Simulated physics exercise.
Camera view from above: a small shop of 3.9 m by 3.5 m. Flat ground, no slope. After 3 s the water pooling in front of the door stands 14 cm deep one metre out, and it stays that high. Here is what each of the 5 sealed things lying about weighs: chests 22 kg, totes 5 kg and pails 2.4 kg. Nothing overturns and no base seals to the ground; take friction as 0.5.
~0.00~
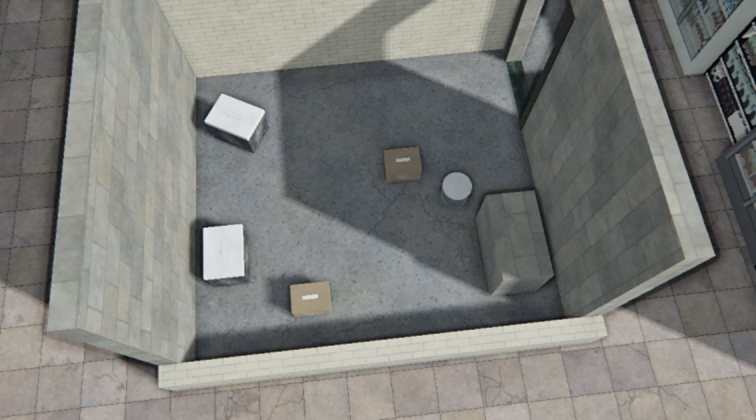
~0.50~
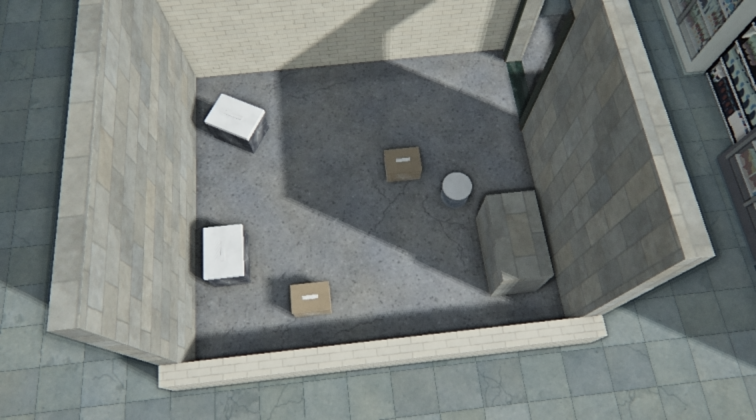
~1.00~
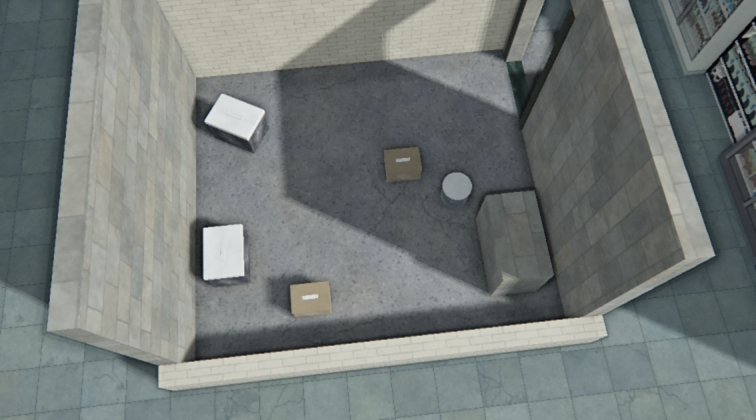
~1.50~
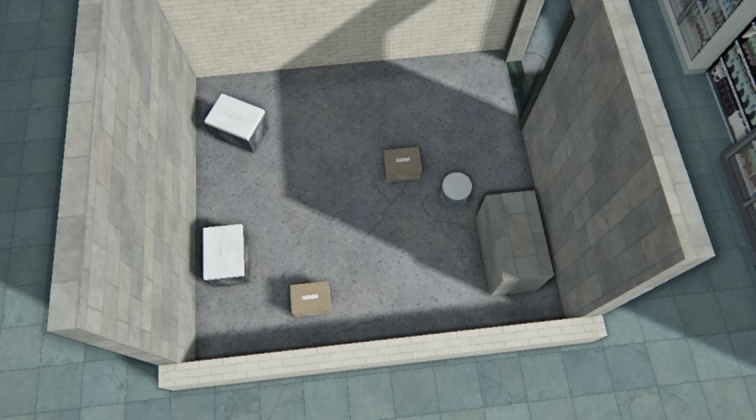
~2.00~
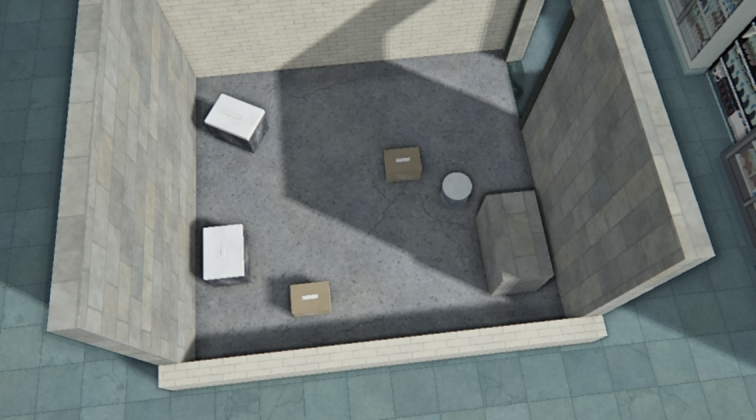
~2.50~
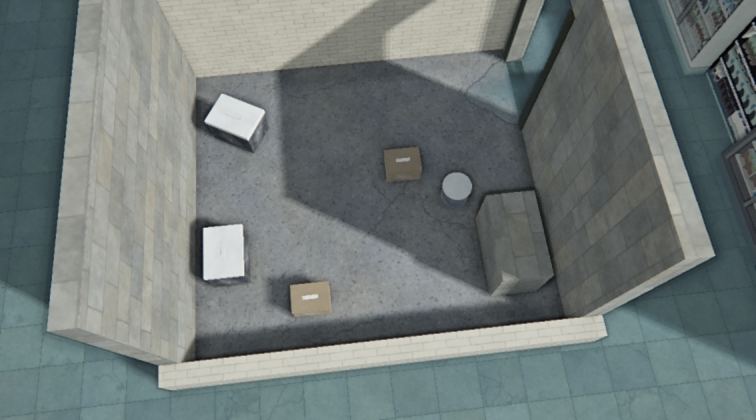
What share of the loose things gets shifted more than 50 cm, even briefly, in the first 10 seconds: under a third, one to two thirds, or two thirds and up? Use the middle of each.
I expect the share that gets shoved will be below a third.
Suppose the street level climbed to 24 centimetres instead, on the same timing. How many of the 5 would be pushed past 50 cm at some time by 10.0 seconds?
In that case the number is 4.
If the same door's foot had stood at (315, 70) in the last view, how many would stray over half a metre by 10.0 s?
So the tally would be 0.
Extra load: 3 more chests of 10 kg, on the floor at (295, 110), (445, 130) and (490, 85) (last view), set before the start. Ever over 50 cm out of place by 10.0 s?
First one stays inside the line, second one crosses the line, third one crosses the line.
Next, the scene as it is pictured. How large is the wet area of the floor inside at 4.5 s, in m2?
4.5 m2.
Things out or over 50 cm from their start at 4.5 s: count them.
I make it 0.
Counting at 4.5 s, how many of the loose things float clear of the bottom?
At that moment it comes to 0.
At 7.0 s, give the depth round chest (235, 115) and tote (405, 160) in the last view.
Close to 5 and 2 centimetres.
After 3.5 s 0 of 5 are over 50 cm from their spots; 0 afloat.
After 4.5 s 0 of 5 are over 50 cm from their spots; 0 afloat.
After 7.0 s 0 of 5 are over 50 cm from their spots; 0 afloat.
After 10.0 s 0 of 5 are over 50 cm from their spots, and 0 have been at some point; 0 afloat.
